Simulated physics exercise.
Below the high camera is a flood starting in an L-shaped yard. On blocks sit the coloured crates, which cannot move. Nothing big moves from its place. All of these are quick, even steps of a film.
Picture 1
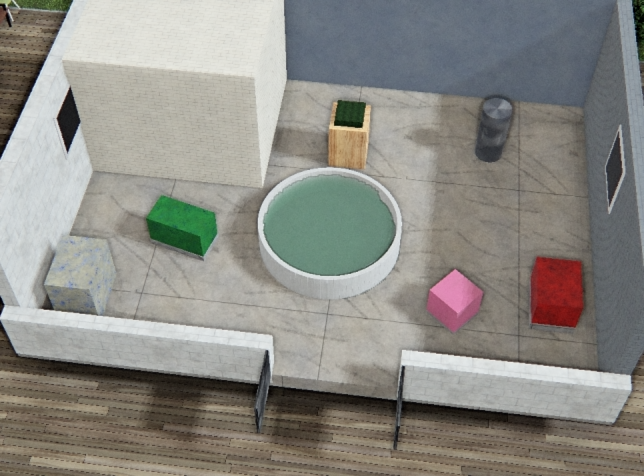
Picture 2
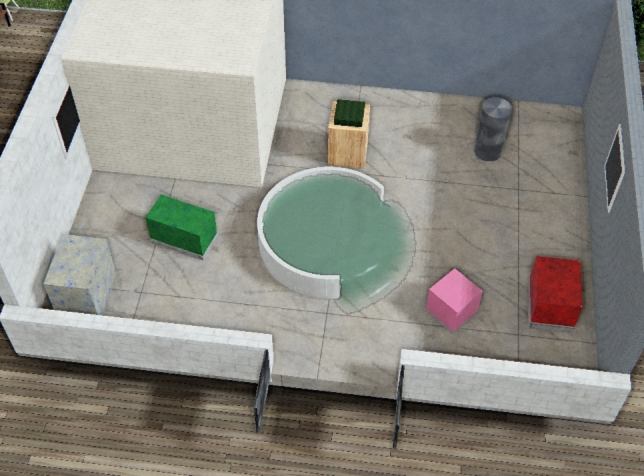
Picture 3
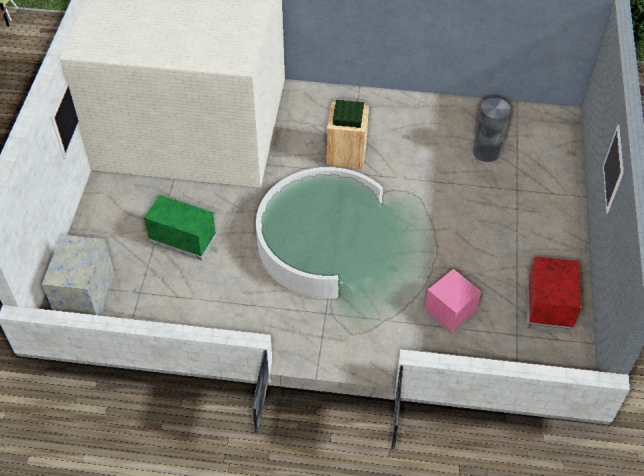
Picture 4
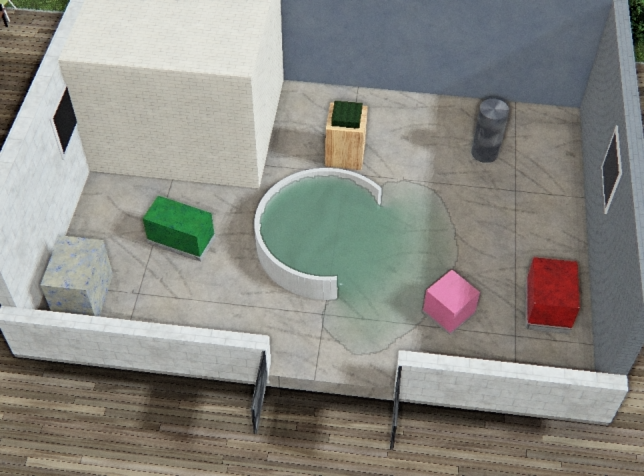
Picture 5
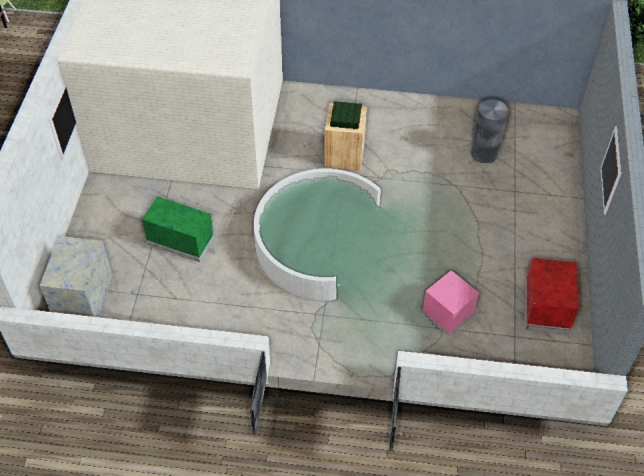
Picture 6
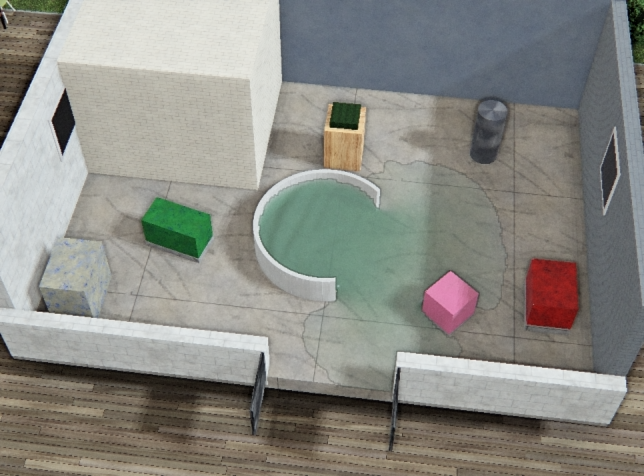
Greenish water sat still in a round white pool, then poured out through a gap on its right side and spread in a thinning sheet across the stone floor, around the pink block.
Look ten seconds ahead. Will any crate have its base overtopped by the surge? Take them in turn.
The pink crate will meet the water; the green crate will avoid the water; the red crate will meet the water.
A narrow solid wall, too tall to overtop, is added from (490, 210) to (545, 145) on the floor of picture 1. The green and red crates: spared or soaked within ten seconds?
In short: Green crate keeps dry; red crate takes water.
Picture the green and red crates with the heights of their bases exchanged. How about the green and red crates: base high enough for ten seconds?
Well, green stays untouched and red is inundated then.
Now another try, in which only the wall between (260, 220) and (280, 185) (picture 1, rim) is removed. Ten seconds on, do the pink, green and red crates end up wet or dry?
Note: Pink gets flooded; green gets flooded; red is never reached.
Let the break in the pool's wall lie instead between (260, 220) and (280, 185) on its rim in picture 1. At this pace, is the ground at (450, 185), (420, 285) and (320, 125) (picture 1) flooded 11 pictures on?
Obs. 1: Moisture-free; obs. 2: Moisture-free; obs. 3: Moisture-free.
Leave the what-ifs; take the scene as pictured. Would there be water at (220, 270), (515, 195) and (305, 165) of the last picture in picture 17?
Going through them one by one, the first is spared, the second waterlogged and the third spared.
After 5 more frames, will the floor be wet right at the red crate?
The red one is wet by then.
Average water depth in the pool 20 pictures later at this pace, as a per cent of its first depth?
About 20 %.
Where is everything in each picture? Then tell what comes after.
In the first frame, still water in the round pool at (330, 224).
In the second frame, the front is at a hidden place, out from the gap at (391, 255).
In the third frame, water pours out at (390, 257) and has run to (352, 329).
In the fourth frame, the front is at (352, 346), out from the gap at (388, 258).
In the fifth frame, the front is at a hidden place, out from the gap at (388, 259).
In the sixth frame, the front is at a hidden place, out from the gap at (387, 260).
A moment on, water covers 30 % of the floor; the pink crate water round its plinth, the green crate not reached, the red crate water round its plinth.
Next, water covers 35 % of the floor; the pink crate water round its plinth, the green crate not reached, the red crate water round its plinth.
Then, water covers 40 % of the floor; the pink crate water round its plinth, the green crate not reached, the red crate water round its plinth.
Later, water covers 55 % of the floor; the pink crate water round its plinth, the green crate not reached, the red crate water round its plinth.
In the end, water covers 80 % of the floor; the pink crate was topped, the green crate stayed above the water, the red crate was topped.
